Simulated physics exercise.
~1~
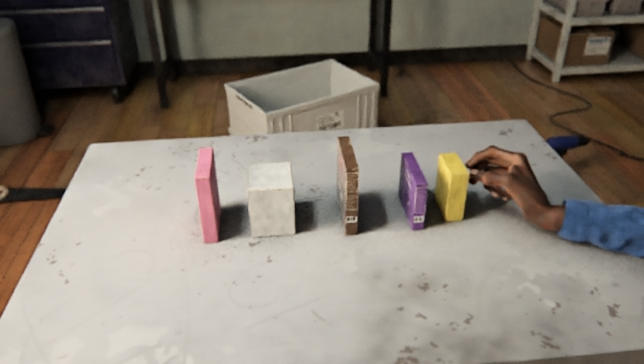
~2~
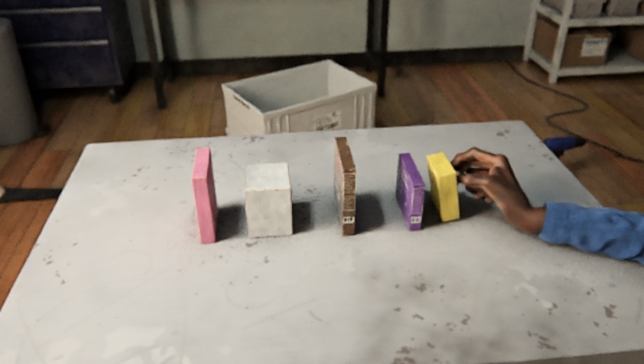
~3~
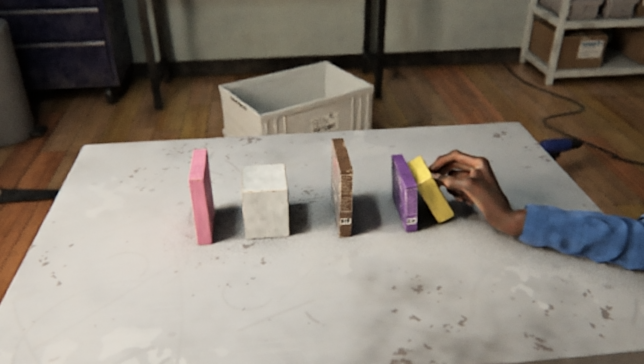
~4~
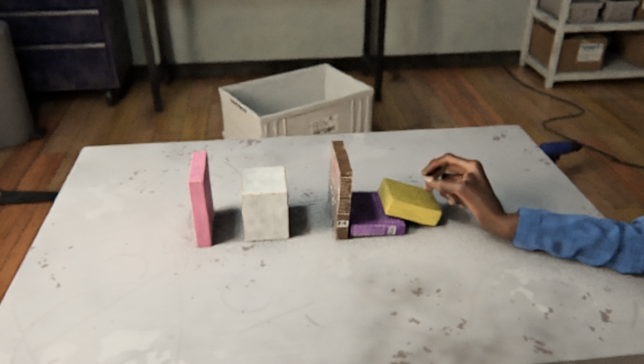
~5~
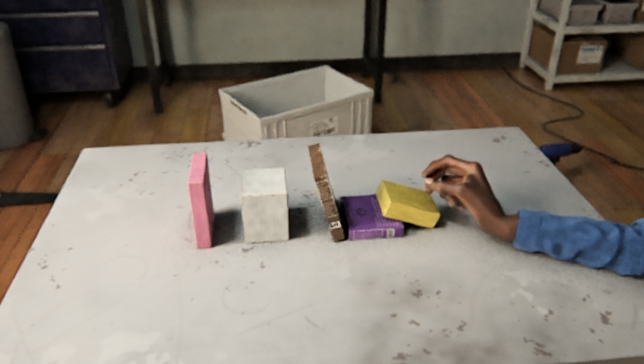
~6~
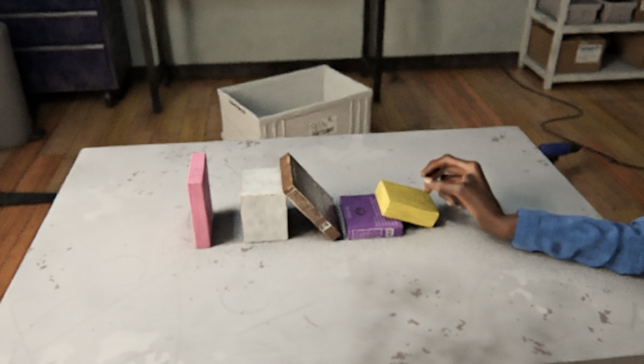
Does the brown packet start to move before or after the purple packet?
The brown packet starts to move after the purple packet, which is already down when the brown one begins to lean.
